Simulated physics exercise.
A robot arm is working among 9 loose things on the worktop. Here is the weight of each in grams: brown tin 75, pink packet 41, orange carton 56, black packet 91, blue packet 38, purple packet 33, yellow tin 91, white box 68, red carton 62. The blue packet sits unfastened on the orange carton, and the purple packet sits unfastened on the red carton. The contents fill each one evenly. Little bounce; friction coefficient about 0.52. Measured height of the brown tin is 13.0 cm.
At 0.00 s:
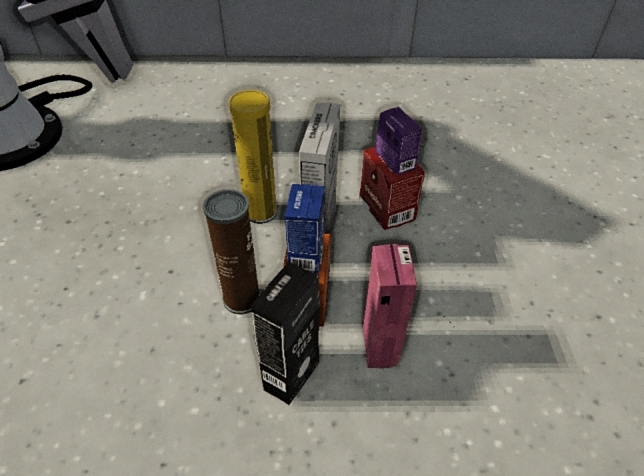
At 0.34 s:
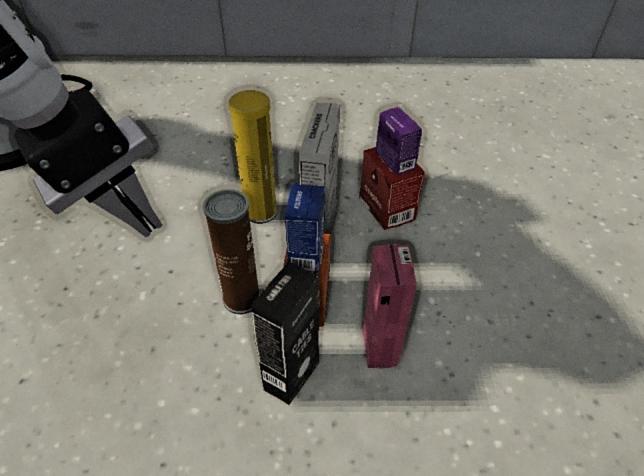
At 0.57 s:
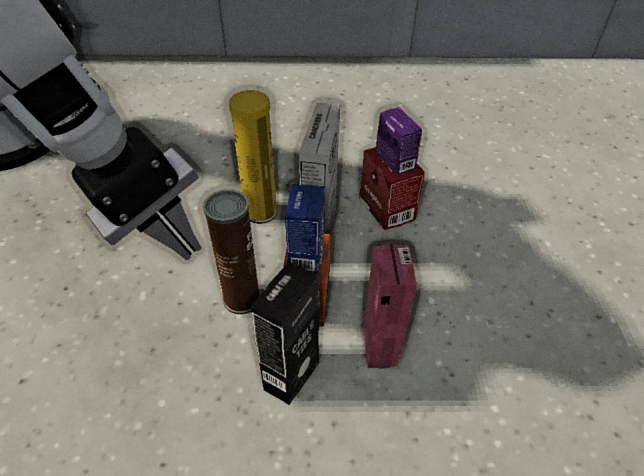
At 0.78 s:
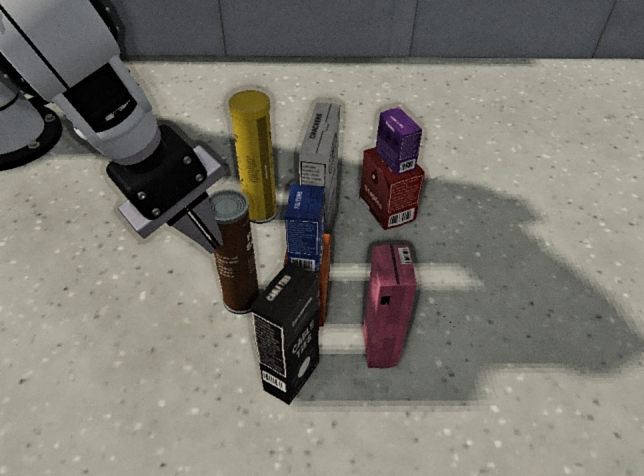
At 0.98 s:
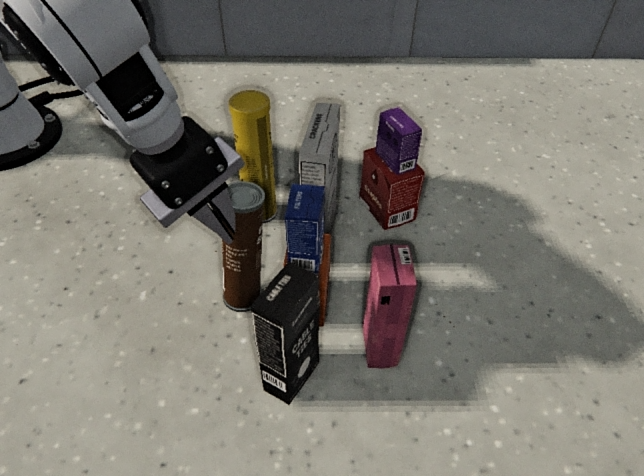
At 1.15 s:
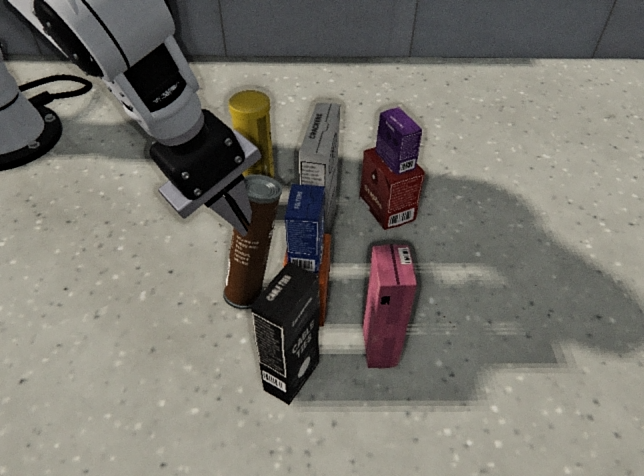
On a speckled worktop crowded with upright packets, boxes and two round tins, a robot arm enters from the left and lowers its gripper toward the brown tin. The gripper meets the tin's upper part and pushes it rightward, leaning it toward the blue packet while the other things stay in place.
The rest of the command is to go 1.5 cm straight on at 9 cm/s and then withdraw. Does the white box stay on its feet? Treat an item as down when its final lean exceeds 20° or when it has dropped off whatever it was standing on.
Yes.
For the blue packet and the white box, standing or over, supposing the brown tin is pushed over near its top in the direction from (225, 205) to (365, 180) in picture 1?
Blue packet over, white box upright.
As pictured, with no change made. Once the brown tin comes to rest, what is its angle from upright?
It comes to rest some 30° from upright.
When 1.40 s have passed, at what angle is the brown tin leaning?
Roughly 25 degrees from upright.
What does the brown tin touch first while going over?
The white box.
Around 1.40 s, white box and brown tin touch at 1.32 s; off upright brown tin 26°.
Around 1.70 s, off upright brown tin 26°.
Around 2.15 s, off upright brown tin 26°.
At rest, past 20° or fallen, brown tin. Standing, yellow tin, white box, orange carton, pink packet, black packet, red carton, purple packet and blue packet.
